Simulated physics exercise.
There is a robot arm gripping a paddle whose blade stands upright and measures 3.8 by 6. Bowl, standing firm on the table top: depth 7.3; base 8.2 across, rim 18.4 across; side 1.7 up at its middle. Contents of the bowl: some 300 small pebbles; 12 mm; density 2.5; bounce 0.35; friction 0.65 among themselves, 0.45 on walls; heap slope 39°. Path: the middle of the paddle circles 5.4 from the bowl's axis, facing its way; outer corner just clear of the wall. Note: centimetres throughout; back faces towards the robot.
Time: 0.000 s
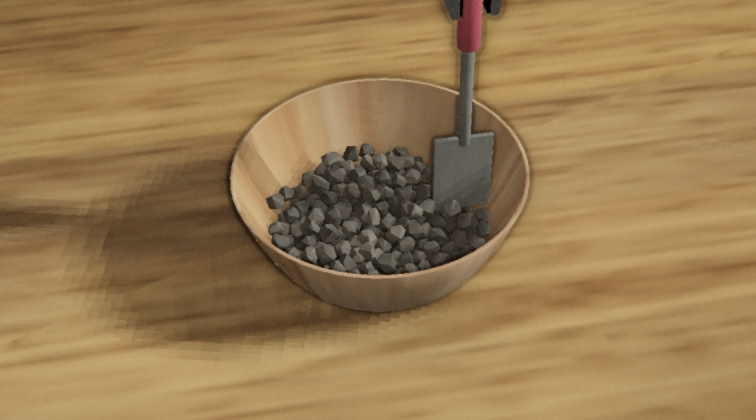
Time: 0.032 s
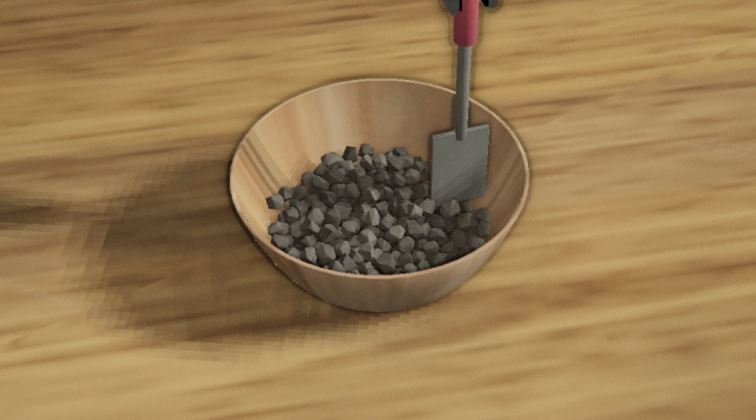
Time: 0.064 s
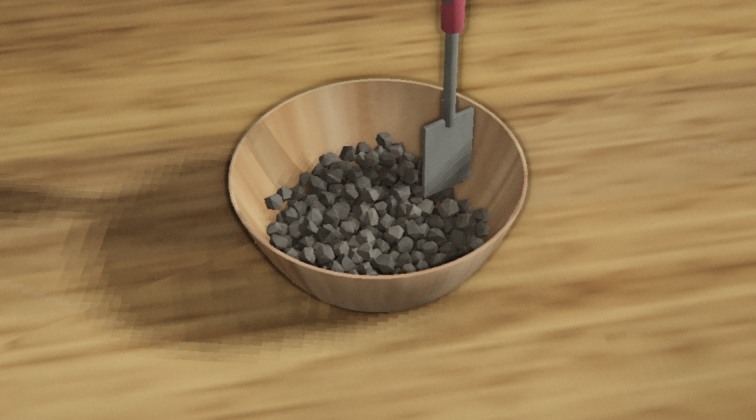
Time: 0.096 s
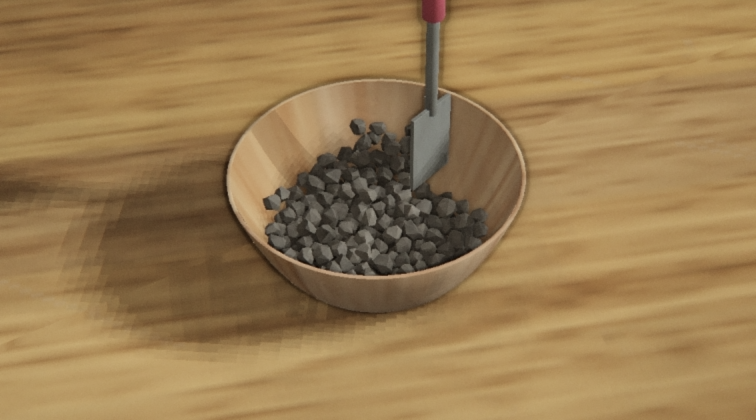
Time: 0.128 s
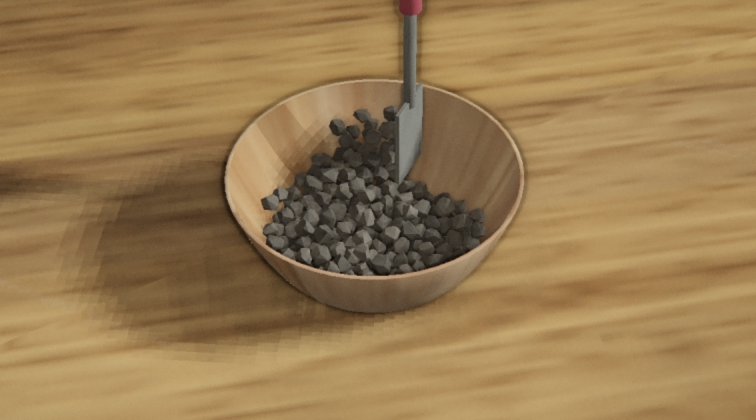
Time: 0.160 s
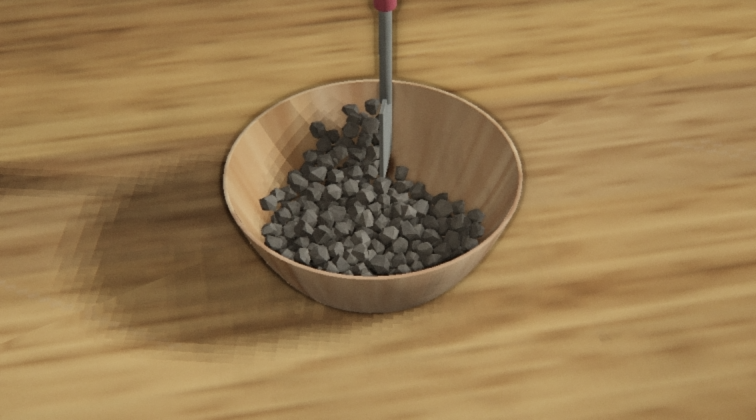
On a wooden table top, a paddle with a red handle sweeping leftward along a bowl's far wall, pushing dark pebbles into a heap.
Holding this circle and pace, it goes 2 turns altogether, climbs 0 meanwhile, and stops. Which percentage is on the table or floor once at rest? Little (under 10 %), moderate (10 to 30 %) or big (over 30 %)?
Moderate.
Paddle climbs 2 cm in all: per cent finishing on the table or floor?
Some 5 per cent.
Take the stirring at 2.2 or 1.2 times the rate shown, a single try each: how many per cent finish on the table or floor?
It would be some 40 and 20 percent respectively.
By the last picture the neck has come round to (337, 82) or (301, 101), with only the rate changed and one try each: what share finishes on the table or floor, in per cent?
Near 30 per cent for the first, near 35 per cent for the second.
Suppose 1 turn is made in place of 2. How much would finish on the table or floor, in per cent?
Close to 5 in a hundred.
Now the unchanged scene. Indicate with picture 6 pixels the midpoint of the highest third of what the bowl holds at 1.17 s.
Around (342, 260).
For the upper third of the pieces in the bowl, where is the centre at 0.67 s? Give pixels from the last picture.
Near (464, 189).
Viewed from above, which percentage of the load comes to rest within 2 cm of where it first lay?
Around 10 in a hundred, roughly.
After 0.67 s, 326° round, highest piece 8 above the table; 287 in the bowl, 8 on the table or floor, 2 in flight or on the tool.
After 1.17 s, 222° round, highest piece 9 above the table; 260 in the bowl, 36 on the table or floor, 1 in flight or on the tool.
After 1.63 s, 0° round, highest piece 6 above the table; 245 in the bowl, 52 on the table or floor.
After 2.33 s, 0° round, highest piece 6 above the table; 245 in the bowl, 52 on the table or floor.
In the end, 245 in the bowl, 52 on the table or floor. That is 18 % on the table or floor.
